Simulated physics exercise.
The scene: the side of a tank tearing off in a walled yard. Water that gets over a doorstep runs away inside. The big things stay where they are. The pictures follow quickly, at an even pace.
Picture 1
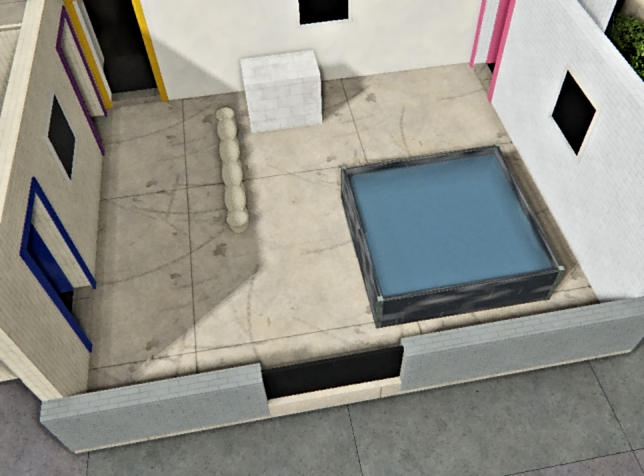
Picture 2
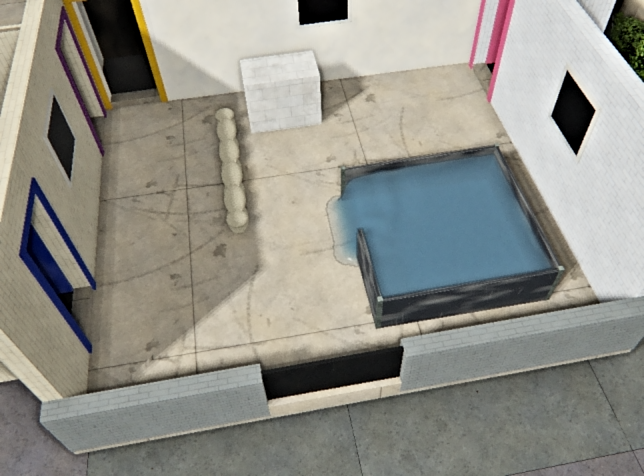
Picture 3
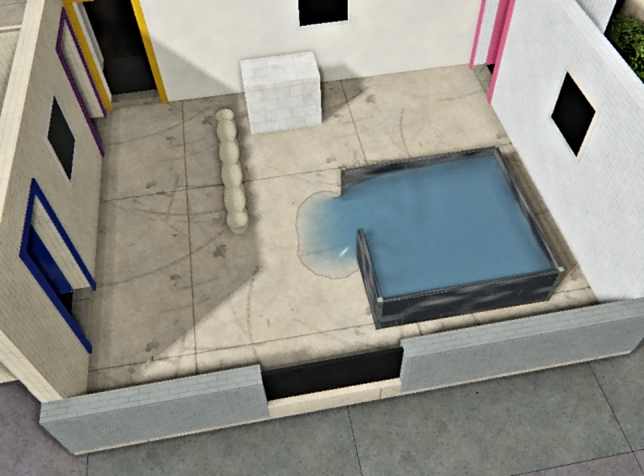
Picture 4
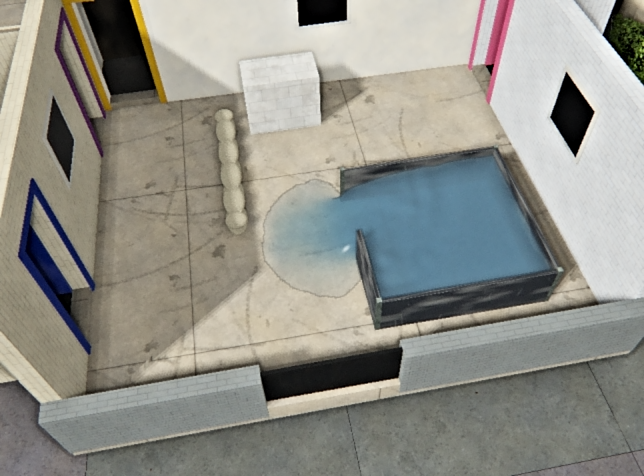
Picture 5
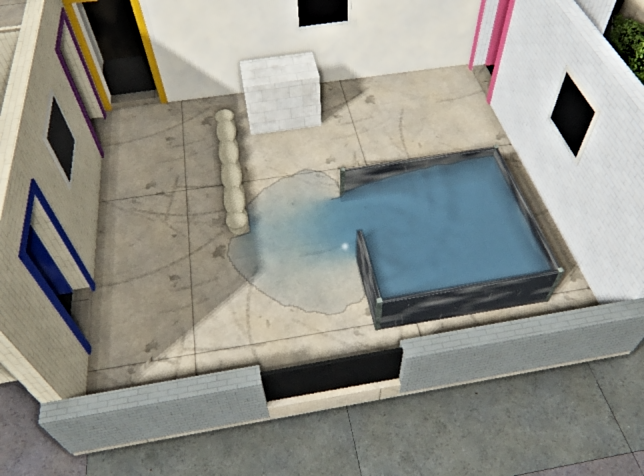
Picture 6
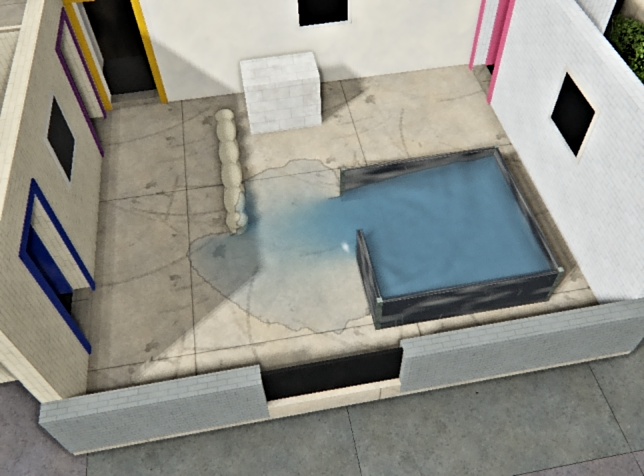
Water poured out through a gap in the left side of a dark-walled tank in a walled yard, spreading left across the pale paving in a widening puddle that reached the low, lumpy barrier.
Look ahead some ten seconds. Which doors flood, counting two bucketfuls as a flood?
One by one: The purple door takes more than that; the blue door takes more than that; the pink door stays under that; the yellow door stays under that.
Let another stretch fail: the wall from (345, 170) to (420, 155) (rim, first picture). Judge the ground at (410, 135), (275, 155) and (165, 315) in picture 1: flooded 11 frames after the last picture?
One after the other: Under water, wet, clear.
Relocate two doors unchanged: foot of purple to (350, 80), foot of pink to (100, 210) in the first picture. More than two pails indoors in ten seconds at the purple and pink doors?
In short: Purple is under; pink stays under.
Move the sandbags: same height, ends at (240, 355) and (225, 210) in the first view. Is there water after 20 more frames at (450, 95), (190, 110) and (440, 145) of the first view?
In that order: No water, covered, dry.
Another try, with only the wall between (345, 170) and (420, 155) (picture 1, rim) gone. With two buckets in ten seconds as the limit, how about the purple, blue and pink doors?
Then: The purple one floods; the blue one keeps below it; the pink one takes more.
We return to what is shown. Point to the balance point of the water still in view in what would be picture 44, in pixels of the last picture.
Close to (326, 224).
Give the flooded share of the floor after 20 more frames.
Roughly 65 per cent.
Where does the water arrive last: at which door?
It is the one in pink.
A moment on, water covers 25 % of the floor; the purple door not reached, the blue door wet at the sill, nothing in, the pink door not reached, the yellow door not reached.
Next, water covers 40 % of the floor; the purple door not reached, the blue door under two buckets in, the pink door not reached, the yellow door not reached.
Then, water covers 65 % of the floor; the purple door wet at the sill, nothing in, the blue door over two buckets in, the pink door not reached, the yellow door wet at the sill, nothing in.
Later, water covers 95 % of the floor; the purple door under two buckets in, the blue door far over two buckets in, the pink door wet at the sill, nothing in, the yellow door wet at the sill, nothing in.
In the end, water covers 95 % of the floor; the purple door over two buckets in, the blue door far over two buckets in, the pink door wet at the sill, nothing in, the yellow door wet at the sill, nothing in.
